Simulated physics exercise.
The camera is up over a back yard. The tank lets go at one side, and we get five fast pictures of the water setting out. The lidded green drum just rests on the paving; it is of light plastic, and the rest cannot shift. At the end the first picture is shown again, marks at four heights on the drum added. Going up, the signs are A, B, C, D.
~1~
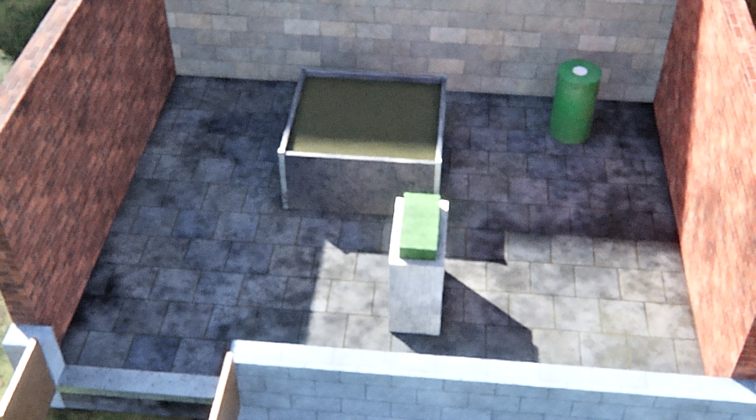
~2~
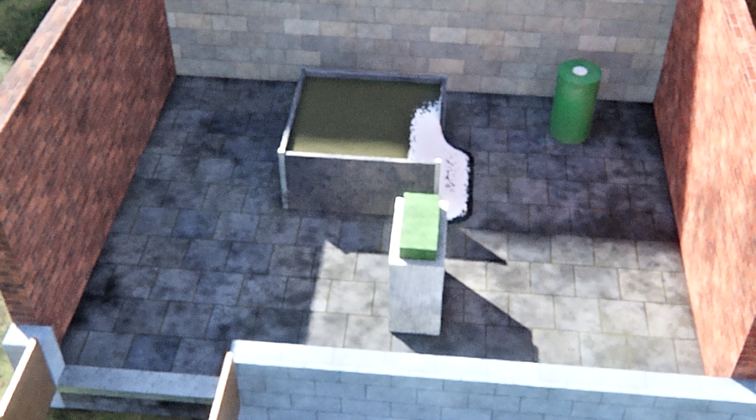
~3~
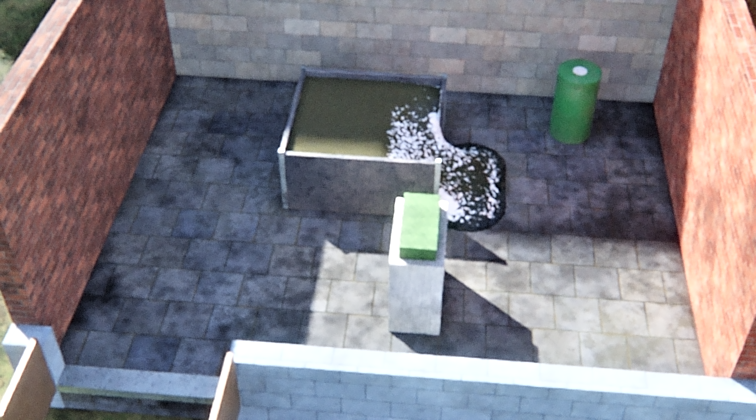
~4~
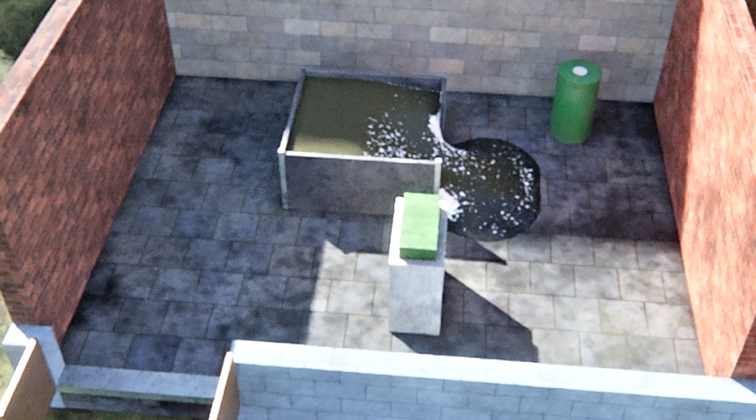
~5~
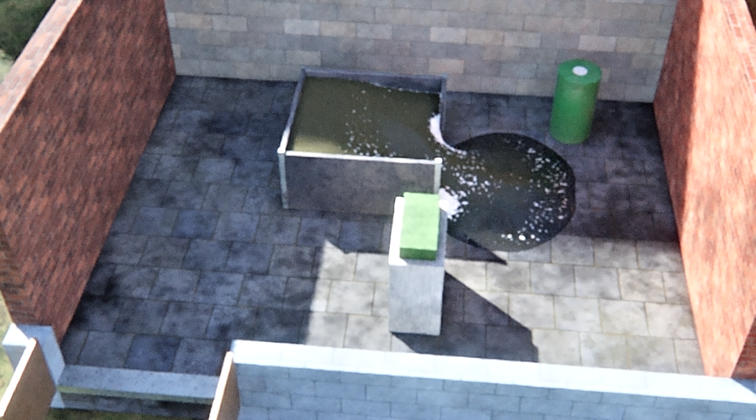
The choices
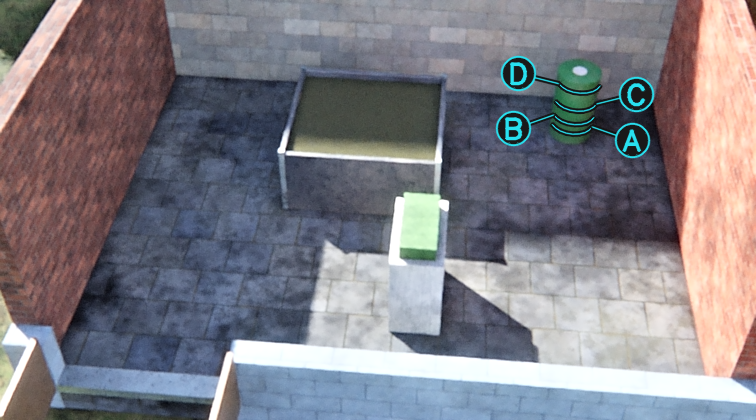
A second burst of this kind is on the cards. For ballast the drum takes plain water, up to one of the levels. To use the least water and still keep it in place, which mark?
Go for A.
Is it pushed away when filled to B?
No, not at all.
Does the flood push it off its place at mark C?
No, not at all.
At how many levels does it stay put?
All of the four.
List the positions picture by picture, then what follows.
Lid of the green drum at (580, 71); tank full, its middle at (367, 119); open gate at (143, 337), in the first picture.
Water covers 2 % of the ground, mostly out of sight from here, in the second picture.
Water covers 3 % of the ground, mostly out of sight from here, in the third picture.
In the fourth picture, 6 % of the ground under water, its edge towards the drum at (513, 149).
Lid of the green drum at (580, 71); 9 % of the ground under water, its edge towards the drum at (535, 144), in the fifth picture.
In cyan, A at (572, 134); B at (574, 124); C at (577, 111); D at (580, 93); from the bottom up A, B, C, D.
If A is chosen, it does not move.
If B is chosen, it does not move.
If C is chosen, it does not move.
If D is chosen, it does not move.
